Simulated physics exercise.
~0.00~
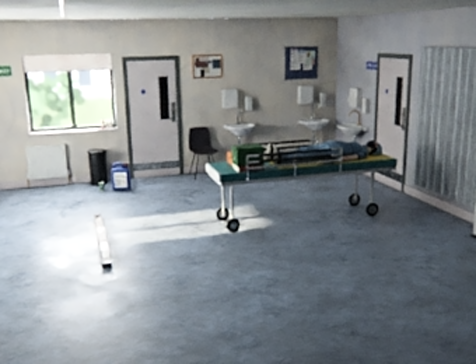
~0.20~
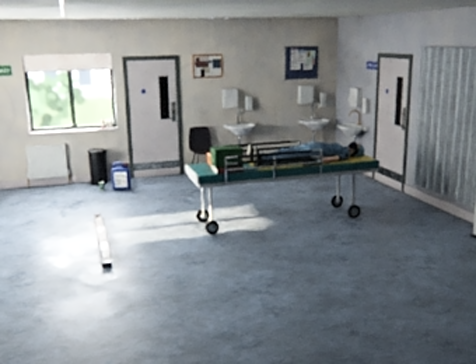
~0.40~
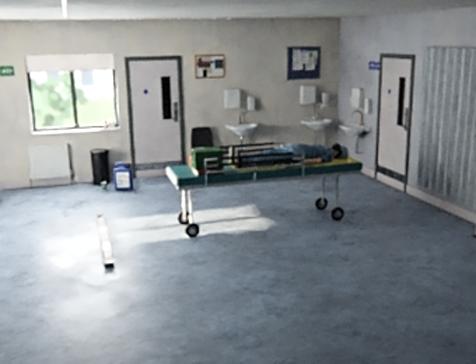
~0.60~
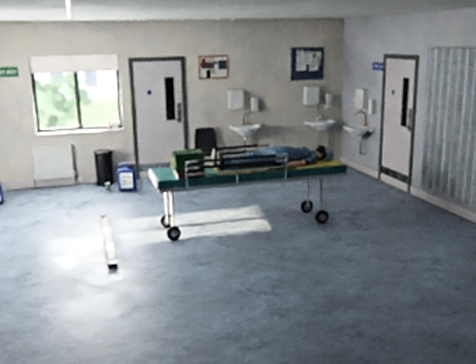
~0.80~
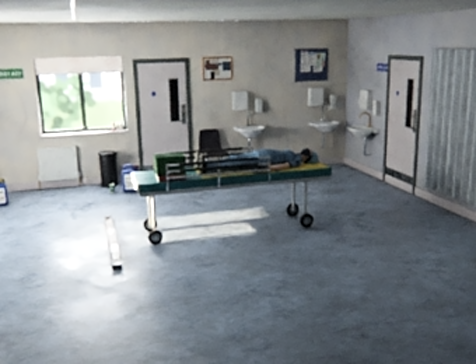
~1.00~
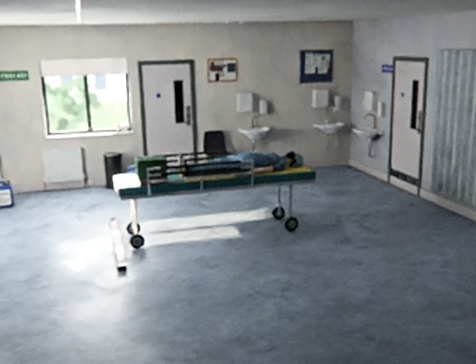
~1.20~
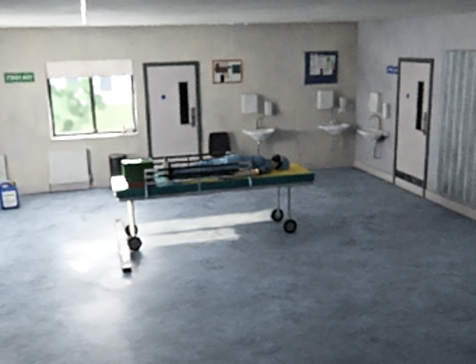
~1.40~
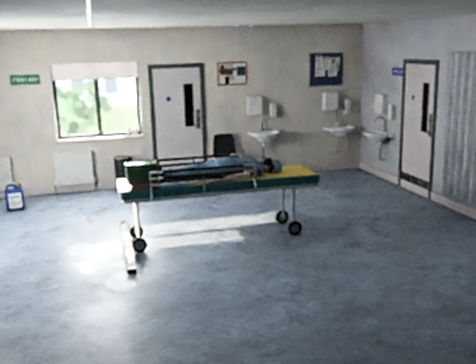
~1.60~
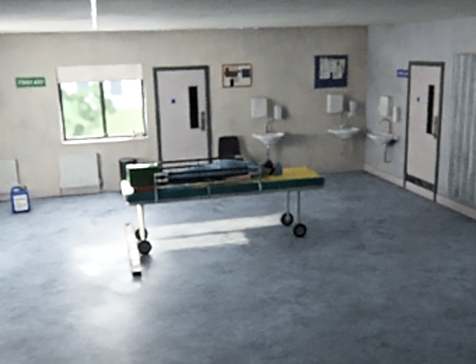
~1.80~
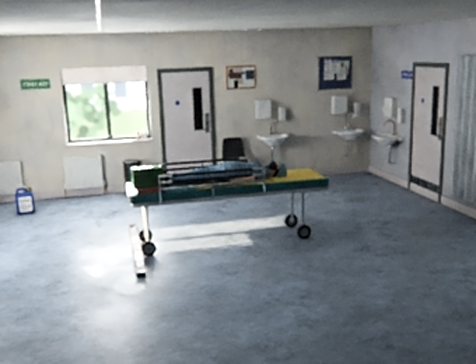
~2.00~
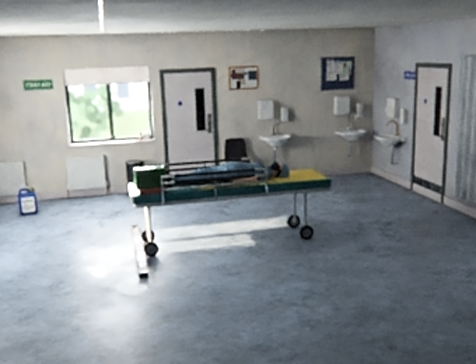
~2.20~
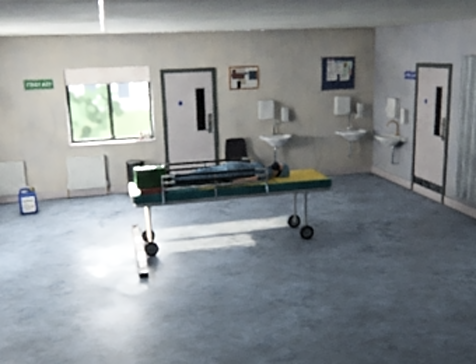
In a pale-walled clinical room with a blue-grey floor, seen from slightly above and across the room, a wheeled trolley with a green and yellow top stands near sinks and a door on the right. A person in blue lies along it, with a green bag at the left end. The trolley rolls left across the floor while the view pans slightly left. It reaches a low white sill lying in the sunlight and stops, staying flat. The person slides a little toward the left end, then lies still, and the green bag remains aboard.
